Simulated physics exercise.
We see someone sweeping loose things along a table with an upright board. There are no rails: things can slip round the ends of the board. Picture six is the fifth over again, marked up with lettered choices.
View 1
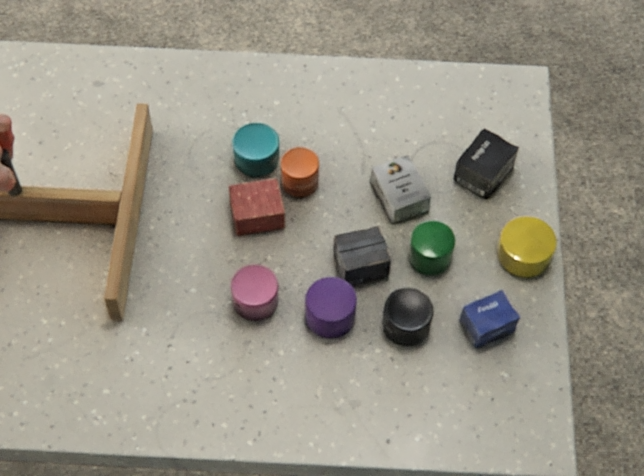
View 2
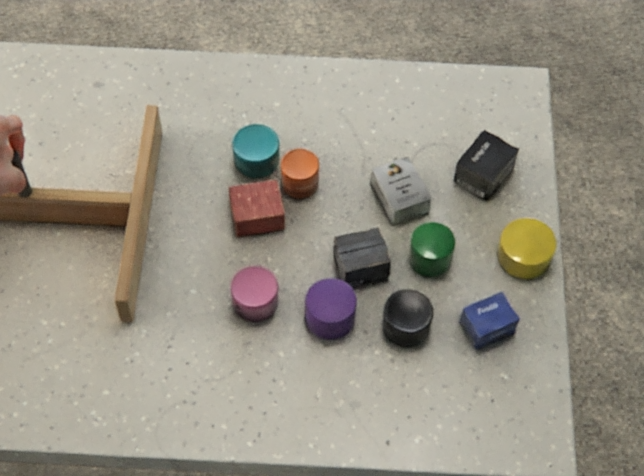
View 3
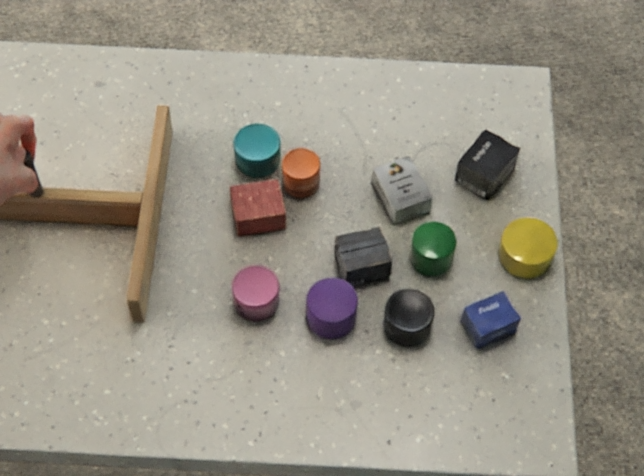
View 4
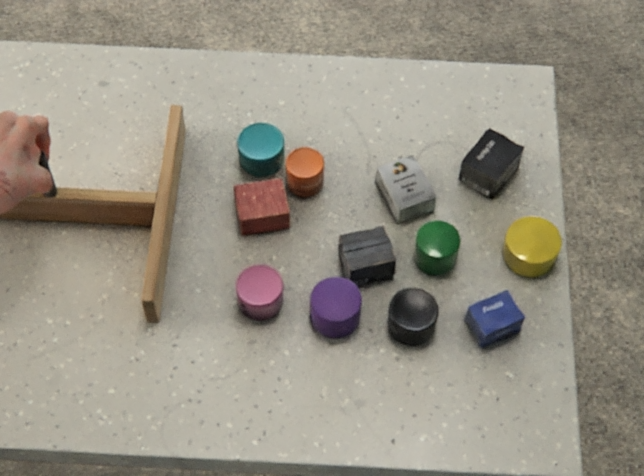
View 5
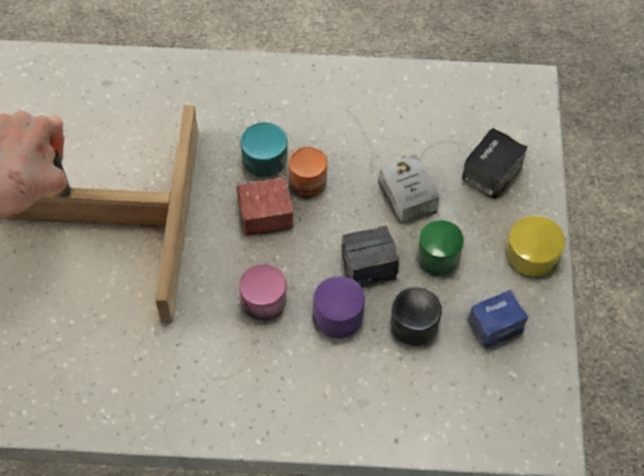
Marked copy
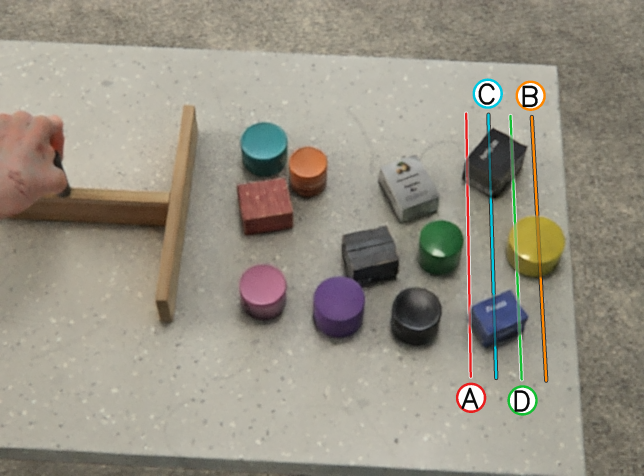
At the start, a wooden T-shaped board stands at the left of a speckled table, with colourful round pots and small blocks spread out to its right. A hand gripping the handle then slides the board steadily rightward, narrowing the gap, while the objects keep their arrangement, untouched by the board.
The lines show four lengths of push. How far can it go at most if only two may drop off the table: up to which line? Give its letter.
As far as mark C.
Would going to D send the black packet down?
Yes.
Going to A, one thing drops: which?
The yellow pot.
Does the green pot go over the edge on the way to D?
Yes.
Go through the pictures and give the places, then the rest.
The first picture shows green pot (432, 248); purple tin (331, 308); red block (257, 207).
The second picture shows board (137, 198); blue packet (489, 321).
The third picture shows board (149, 198); yellow pot (527, 248).
The fourth picture shows board (163, 197); black packet (491, 163).
The fifth picture shows board (176, 197); orange tub (308, 172); grey box (370, 256); pink tub (263, 292).
On the copy, A at (468, 236); B at (539, 239); C at (492, 237); D at (516, 238).
On C. First, board (290, 203); turquoise jar (326, 143); purple tin (360, 311).
Then, board (403, 209); black packet (519, 159); blue packet (503, 316).
Finally, board (492, 213); black packet over the edge; yellow pot over the edge; two fallen.
By contrast, A is within the limit but short; B drops five; D drops five.
